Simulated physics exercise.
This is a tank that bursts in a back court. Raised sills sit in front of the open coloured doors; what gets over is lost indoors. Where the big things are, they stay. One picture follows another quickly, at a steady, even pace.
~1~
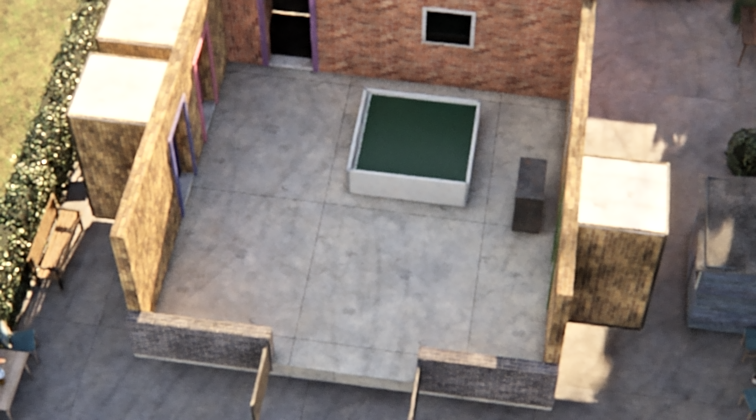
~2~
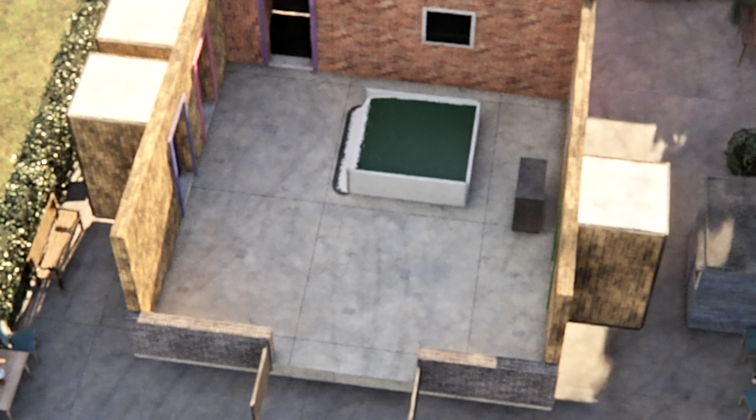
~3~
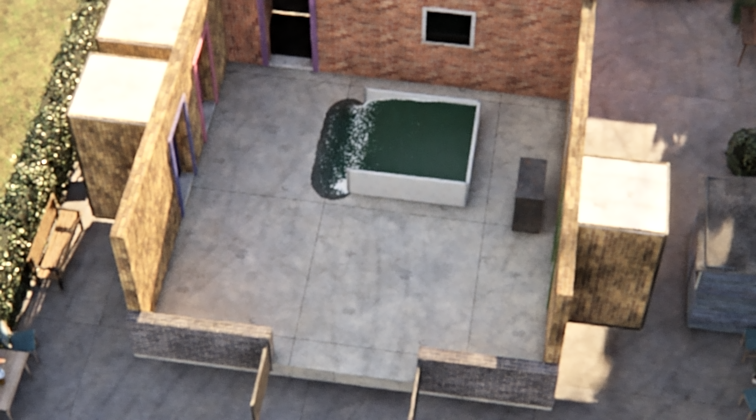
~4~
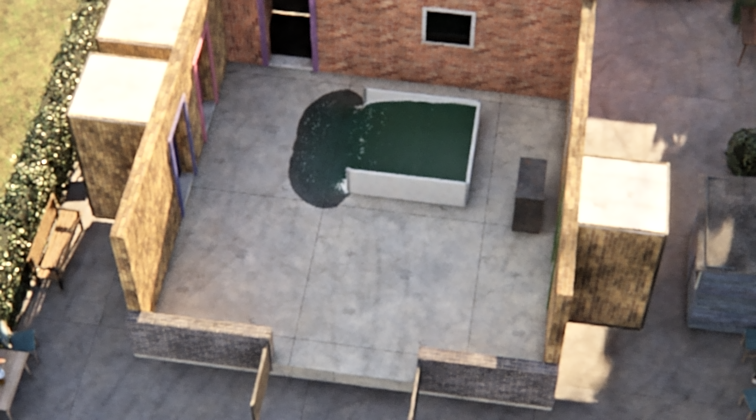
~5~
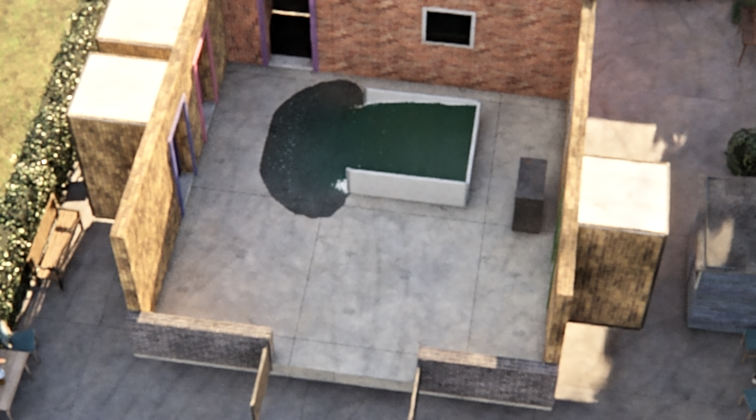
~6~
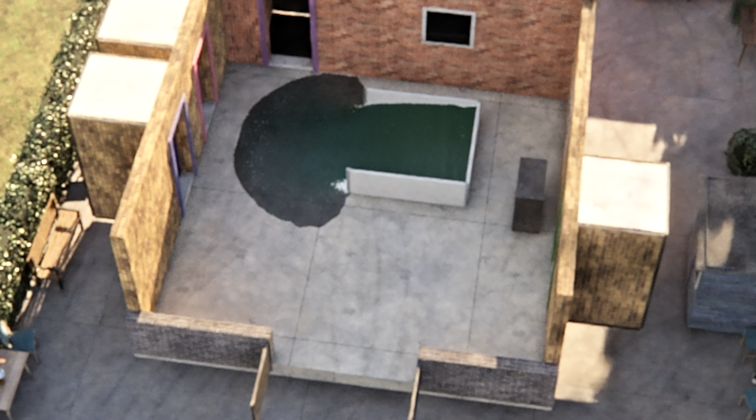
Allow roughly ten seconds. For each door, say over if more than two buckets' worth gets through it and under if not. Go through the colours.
The pink door sees more than two buckets come in; the purple door sees more than two buckets come in; the green door sees no more than two buckets come in; the blue door sees more than two buckets come in.
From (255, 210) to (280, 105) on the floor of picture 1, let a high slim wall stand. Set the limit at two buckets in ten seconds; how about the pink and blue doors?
My guess is the pink door stays within the limit and the blue door stays within the limit.
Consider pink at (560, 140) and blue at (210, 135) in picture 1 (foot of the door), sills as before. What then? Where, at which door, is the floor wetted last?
My answer: The green-painted one.
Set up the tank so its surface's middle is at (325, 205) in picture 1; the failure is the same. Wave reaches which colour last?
The one you want is the one in green.
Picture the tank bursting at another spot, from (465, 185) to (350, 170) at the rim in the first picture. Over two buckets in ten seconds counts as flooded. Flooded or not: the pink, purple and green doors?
The pink door stays within the limit, the purple door stays within the limit, and the green door stays within the limit.
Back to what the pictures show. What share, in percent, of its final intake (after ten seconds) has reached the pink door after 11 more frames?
About 40 per cent.
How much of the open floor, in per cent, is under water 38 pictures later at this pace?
Close to 60 in a hundred, I think.
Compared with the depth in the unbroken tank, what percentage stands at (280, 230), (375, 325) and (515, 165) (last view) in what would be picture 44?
First spot 10 %, second 6 %, third 0 %.
A moment on, water covers 30 % of the floor; the pink door over two buckets in, the purple door wet at the sill, nothing in, the green door not reached, the blue door wet at the sill, nothing in.
Next, water covers 35 % of the floor; the pink door far over two buckets in, the purple door wet at the sill, nothing in, the green door not reached, the blue door over two buckets in.
Then, water covers 40 % of the floor; the pink door far over two buckets in, the purple door under two buckets in, the green door not reached, the blue door over two buckets in.
Later, water covers 60 % of the floor; the pink door far over two buckets in, the purple door over two buckets in, the green door not reached, the blue door far over two buckets in.
In the end, water covers 80 % of the floor; the pink door far over two buckets in, the purple door over two buckets in, the green door wet at the sill, nothing in, the blue door far over two buckets in.
